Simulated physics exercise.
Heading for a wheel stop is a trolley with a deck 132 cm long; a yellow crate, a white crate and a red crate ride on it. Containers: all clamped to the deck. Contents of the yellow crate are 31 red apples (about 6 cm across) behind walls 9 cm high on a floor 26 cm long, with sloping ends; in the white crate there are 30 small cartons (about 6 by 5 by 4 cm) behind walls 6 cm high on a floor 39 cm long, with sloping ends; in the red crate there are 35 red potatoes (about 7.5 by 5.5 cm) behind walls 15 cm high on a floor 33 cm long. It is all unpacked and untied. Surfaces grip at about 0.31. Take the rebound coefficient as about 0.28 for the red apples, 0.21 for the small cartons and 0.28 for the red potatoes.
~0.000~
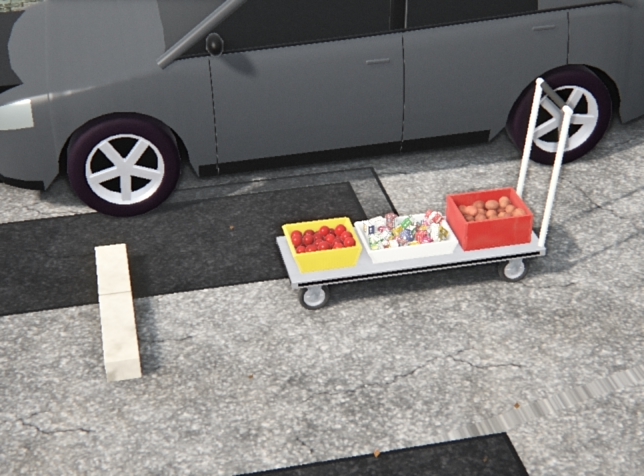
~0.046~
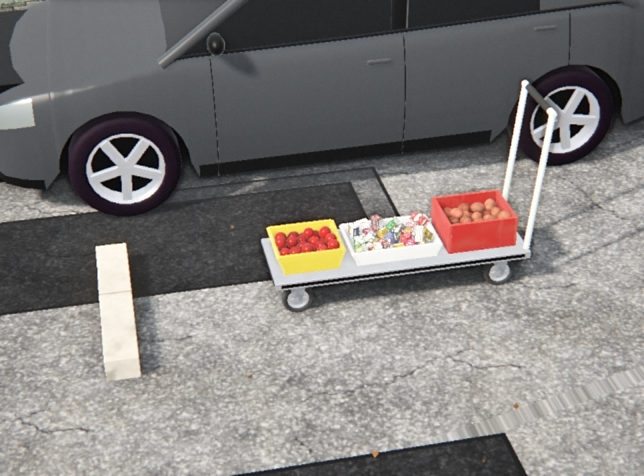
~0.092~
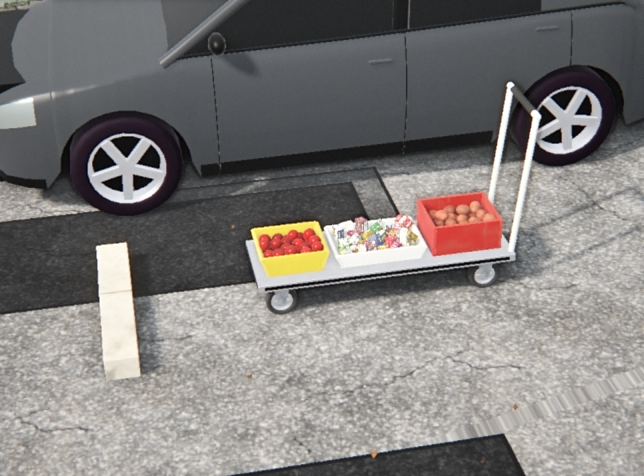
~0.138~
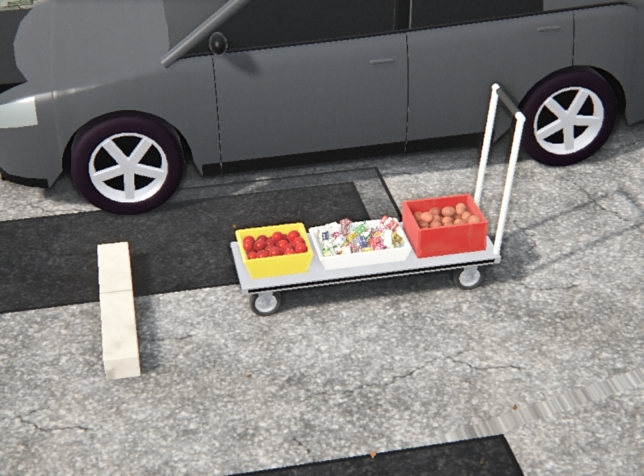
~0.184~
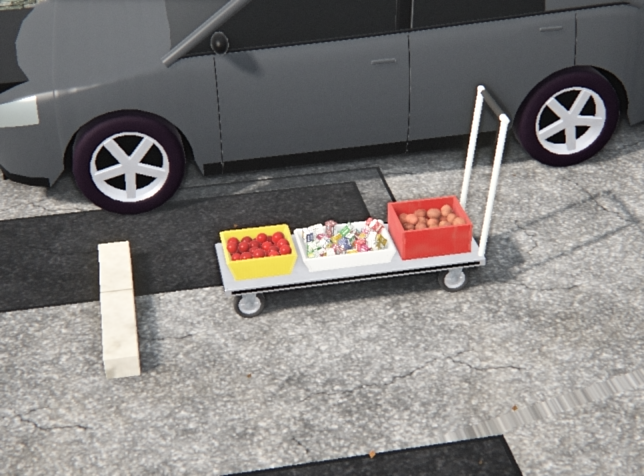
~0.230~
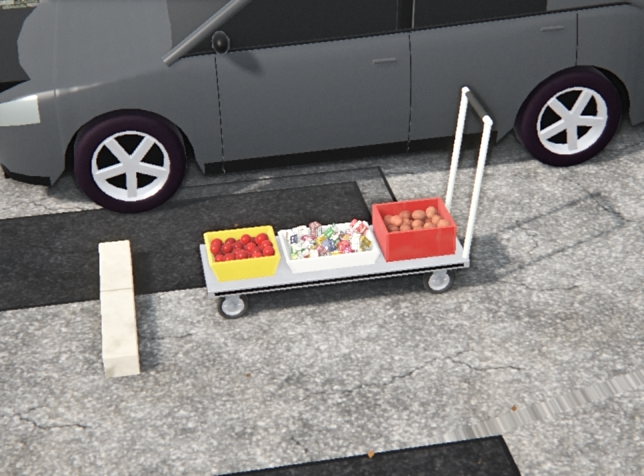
The clip opens on a flat trolley beside a parked grey car, carrying a yellow crate of red apples, a white crate of small cartons and a red crate of potatoes. It rolls steadily left across the cracked pavement, narrowing the gap to a pale wheel stop, its load staying in place.
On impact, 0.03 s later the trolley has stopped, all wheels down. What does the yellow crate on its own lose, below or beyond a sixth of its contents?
Losses never reach one sixth.
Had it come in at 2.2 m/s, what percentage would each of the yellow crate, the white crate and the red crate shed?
Yellow crate 10 %, white crate 10 %, red crate 0 %.
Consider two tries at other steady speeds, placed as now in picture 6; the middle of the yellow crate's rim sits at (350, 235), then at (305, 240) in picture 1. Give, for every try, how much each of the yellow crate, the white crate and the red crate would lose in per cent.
Try by try, the yellow crate would lose 10 then 0 per cent, the white crate 20 then 0 per cent, and the red crate 0 then 0 per cent.
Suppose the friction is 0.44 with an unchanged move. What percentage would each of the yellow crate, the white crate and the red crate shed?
Yellow crate 0%, white crate 20%, red crate 0%.
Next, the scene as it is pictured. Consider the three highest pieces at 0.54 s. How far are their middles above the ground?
On average they sit about 40 cm high.
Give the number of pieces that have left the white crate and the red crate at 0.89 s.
Roughly - white crate: 2; red crate: 0.
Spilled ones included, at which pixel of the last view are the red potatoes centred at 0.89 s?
I'd put it close to (331, 244).
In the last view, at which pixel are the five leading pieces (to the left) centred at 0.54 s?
The leading five average out near (133, 255).
After 0.44 s, contact.
After 0.54 s, yellow crate 30 in, 1 out, white crate 30 in, 0 out and red crate 35 in, 0 out.
After 0.66 s, yellow crate 29 in, 2 out, white crate 30 in, 0 out and red crate 35 in, 0 out.
After 0.89 s, yellow crate 29 in, 2 out, white crate 28 in, 2 out and red crate 35 in, 0 out.
When it is over (at 1.39 s), yellow crate 29 in, 2 out, white crate 28 in, 2 out and red crate 35 in, 0 out. Asked share, 2 of 31, 6 per cent.
